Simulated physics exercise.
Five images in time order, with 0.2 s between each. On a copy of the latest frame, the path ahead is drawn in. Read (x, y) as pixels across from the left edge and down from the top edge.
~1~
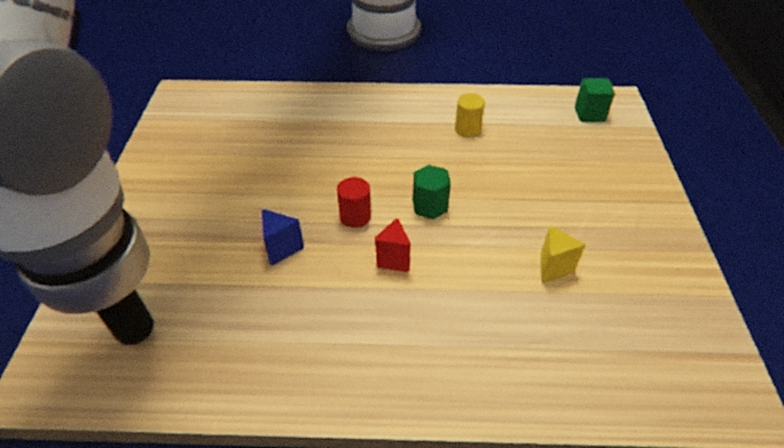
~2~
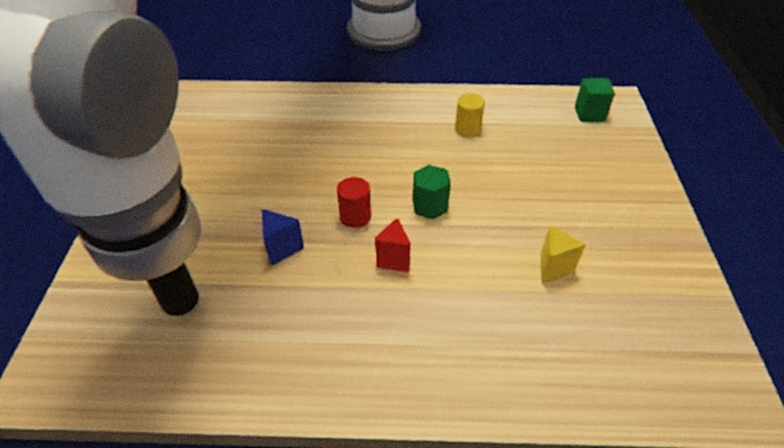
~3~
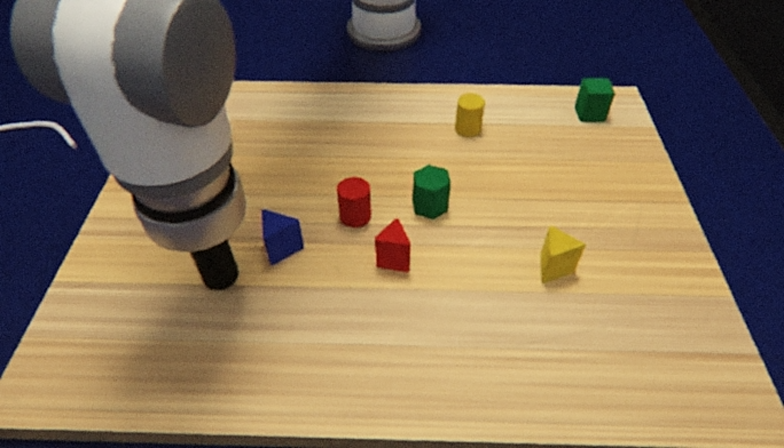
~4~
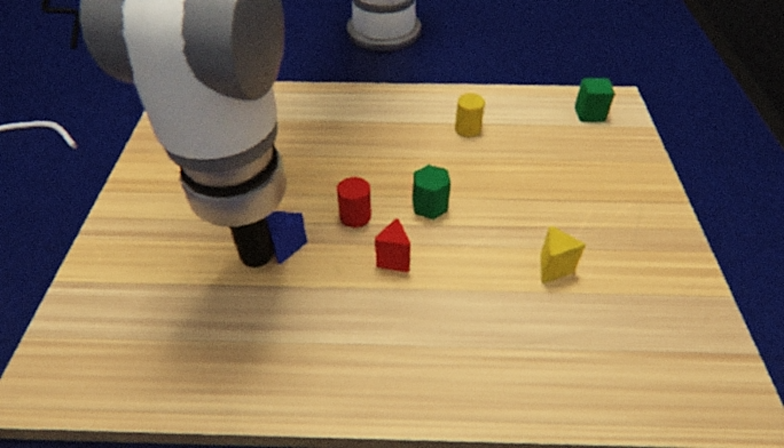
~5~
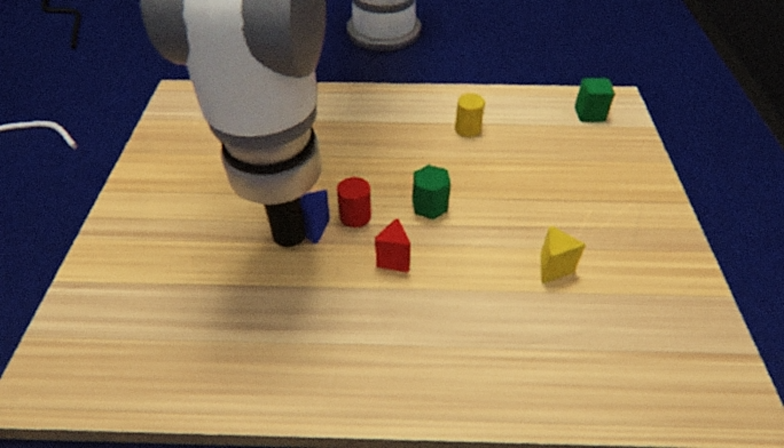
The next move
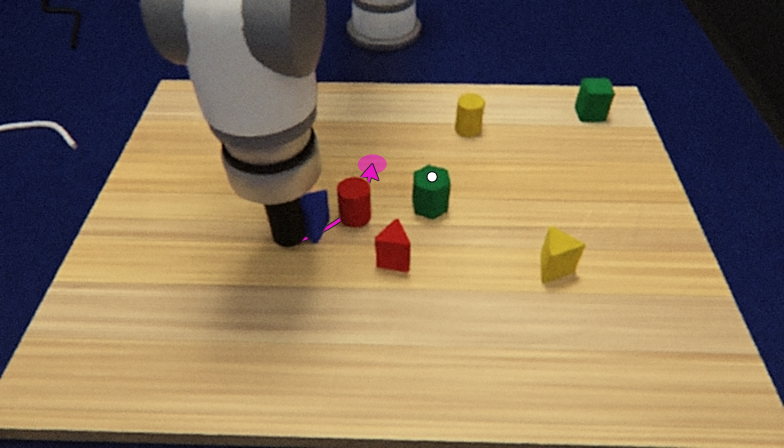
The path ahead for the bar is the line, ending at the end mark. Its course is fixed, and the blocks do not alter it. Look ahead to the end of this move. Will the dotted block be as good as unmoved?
Yes - that is the case.
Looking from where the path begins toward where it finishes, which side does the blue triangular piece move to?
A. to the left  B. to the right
My pick is A.
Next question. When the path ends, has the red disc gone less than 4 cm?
No, that is not how it ends up.
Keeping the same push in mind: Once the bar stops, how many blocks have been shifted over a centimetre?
A pair of blocks is moved.
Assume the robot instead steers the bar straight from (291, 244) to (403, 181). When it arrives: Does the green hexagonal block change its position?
Yes, that is what happens.
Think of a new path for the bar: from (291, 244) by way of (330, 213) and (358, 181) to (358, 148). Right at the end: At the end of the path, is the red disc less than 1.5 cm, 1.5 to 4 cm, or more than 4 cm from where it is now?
The red disc moves 1.5-4 cm.
Drawn move, from (291, 244) through (335, 223) and (363, 195) to (372, 164); the dot is on the green hexagonal block.
On the path given first. One third of the way, bar at (334, 214); blue triangular piece at (340, 175), turned 25° anticlockwise; red disc at (370, 180).
Two thirds of the way, bar at (362, 185); blue triangular piece at (354, 148), turned 70° anticlockwise; red disc at (393, 168).
At the end, bar at (372, 155); blue triangular piece at (352, 124), turned 100° anticlockwise; red disc at (395, 166); green hexagonal block still.
